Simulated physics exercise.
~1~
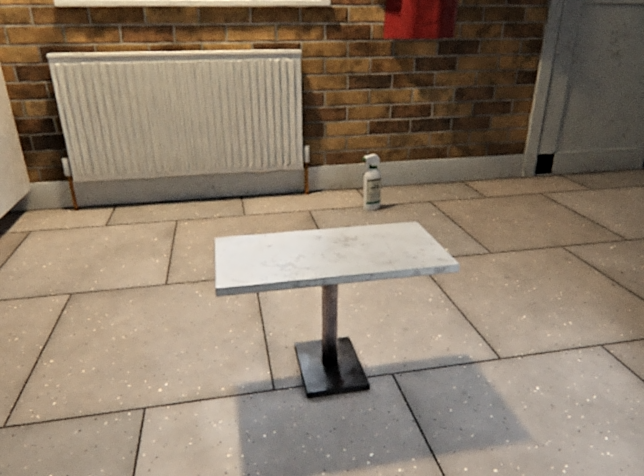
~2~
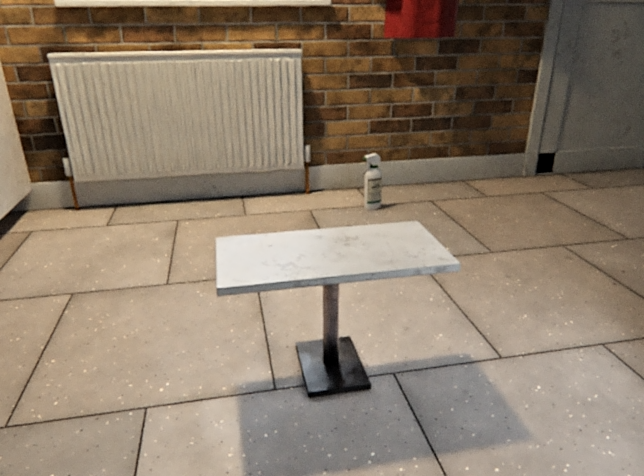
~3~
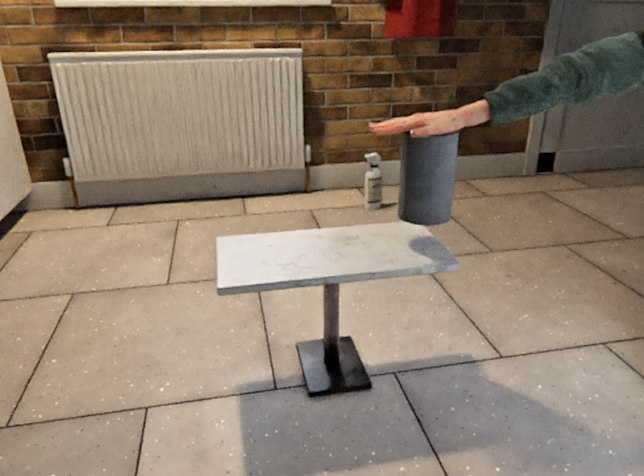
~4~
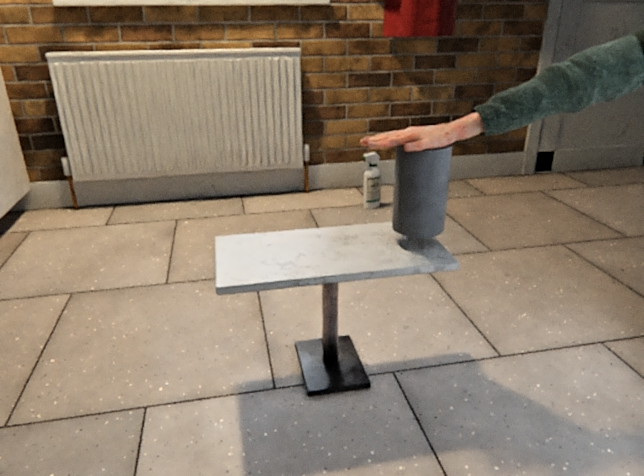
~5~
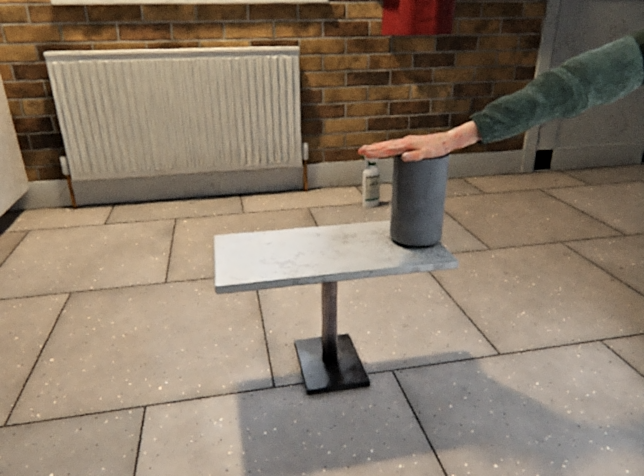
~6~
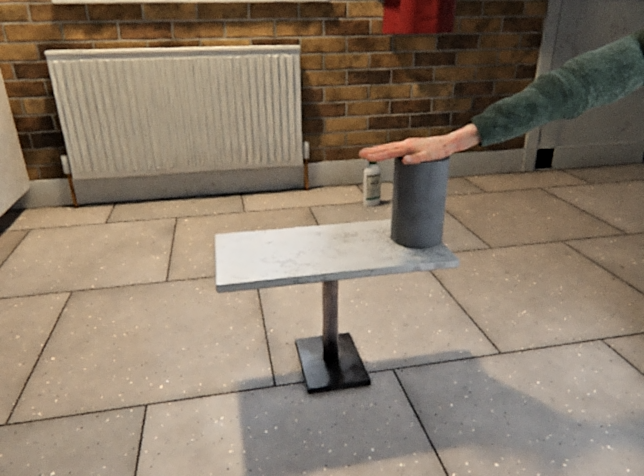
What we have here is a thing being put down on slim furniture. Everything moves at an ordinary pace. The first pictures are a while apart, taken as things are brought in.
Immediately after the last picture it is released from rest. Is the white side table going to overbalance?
The white side table keeps steady.
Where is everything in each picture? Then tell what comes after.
In the first picture, white side table (330, 254).
In the second picture, white side table (331, 254).
In the third picture, still on the way; white side table (331, 253); roll (427, 175).
In the fourth picture, still on the way; white side table (330, 253); roll (421, 187).
In the fifth picture, still on the way; white side table (329, 251); roll (418, 196).
In the sixth picture, in place, still held; white side table (330, 250); roll (419, 198).
Then, 0.74 s on from there, white side table at rest near (330, 250).
In the end, the white side table holds firm, near (330, 250).
